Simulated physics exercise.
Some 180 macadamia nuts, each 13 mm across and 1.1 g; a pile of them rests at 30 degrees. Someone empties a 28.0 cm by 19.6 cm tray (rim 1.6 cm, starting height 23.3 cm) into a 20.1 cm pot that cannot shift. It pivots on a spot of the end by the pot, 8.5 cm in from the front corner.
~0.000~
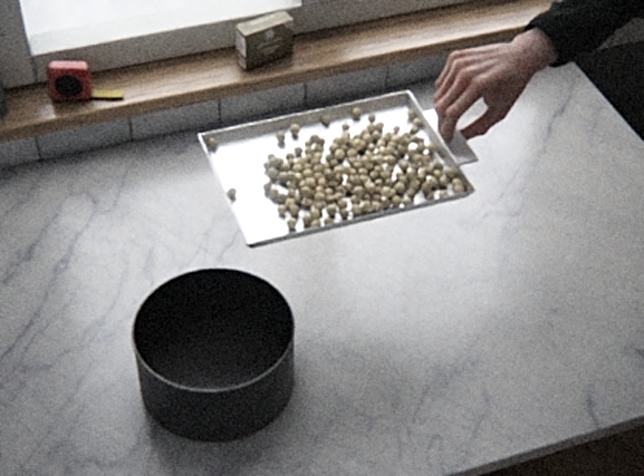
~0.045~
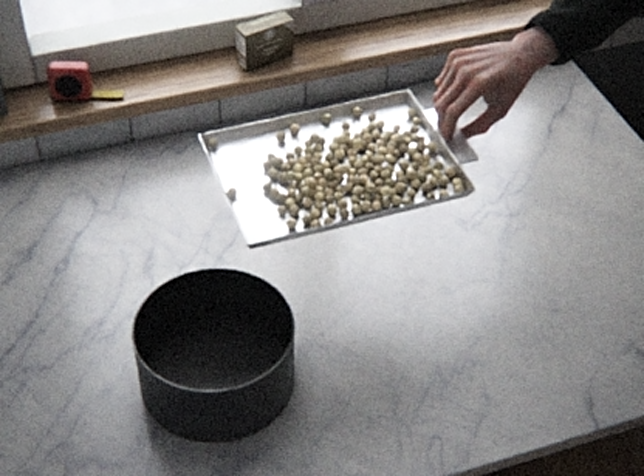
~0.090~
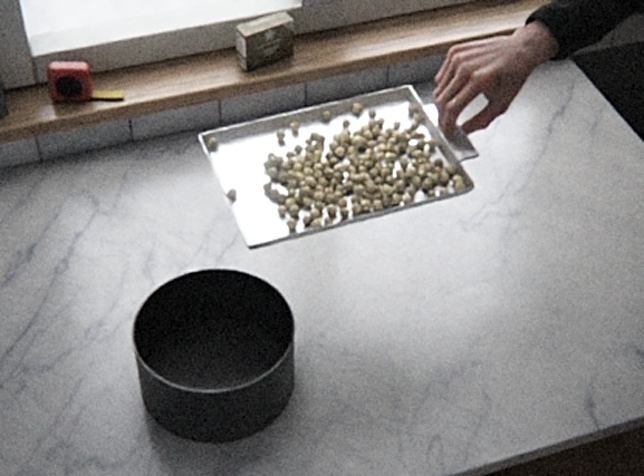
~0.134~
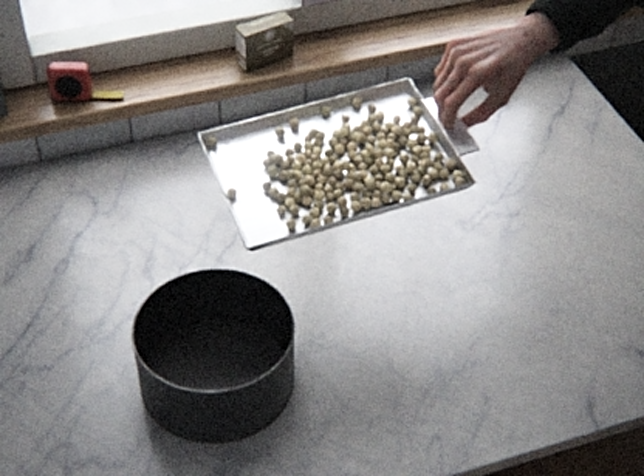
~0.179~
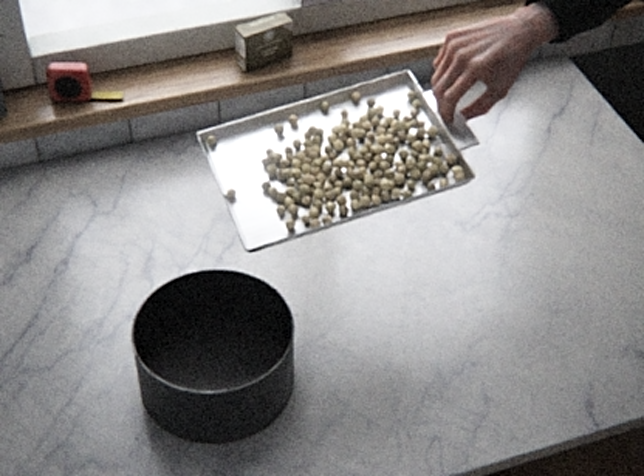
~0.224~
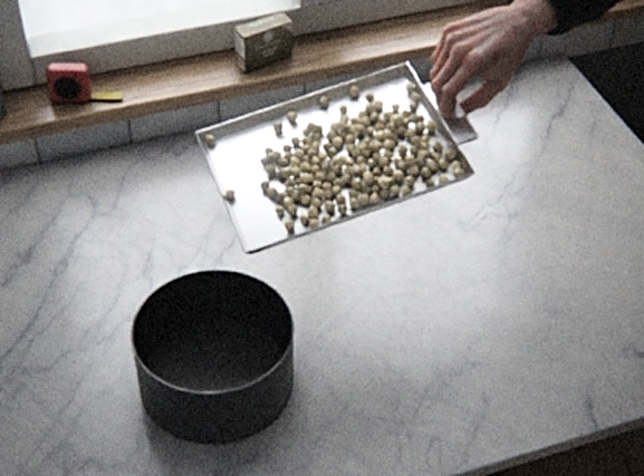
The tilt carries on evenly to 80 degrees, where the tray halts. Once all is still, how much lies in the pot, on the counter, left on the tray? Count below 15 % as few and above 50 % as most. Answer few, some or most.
Pot most, counter few, tray few.
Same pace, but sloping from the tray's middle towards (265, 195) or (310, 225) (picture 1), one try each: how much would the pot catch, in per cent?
About 75 and 75 per cent.
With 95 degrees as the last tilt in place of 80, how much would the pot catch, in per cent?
It would be near 100 per cent.
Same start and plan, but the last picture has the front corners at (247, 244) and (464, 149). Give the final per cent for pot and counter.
Pot 70, counter 30.
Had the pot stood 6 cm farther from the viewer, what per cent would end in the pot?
In that case some 80 per cent.
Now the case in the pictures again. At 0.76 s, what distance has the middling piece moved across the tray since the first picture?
Roughly 10 cm.
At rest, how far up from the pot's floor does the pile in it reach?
Roughly 2.5 cm.
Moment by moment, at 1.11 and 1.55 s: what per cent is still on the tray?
About 40, 0.
After 0.76 s, tilt 44 degrees; the tray holds 95 %, the pot 0 %.
Then, at 1.11 s, tilt 65 degrees; the tray holds 40 %, the pot 40 %.
After 1.55 s, tilt 80 degrees; the tray holds 0 %, the pot 100 %.
At rest (2.3 s), pot 100 %, counter 0 %, tray 0 %.
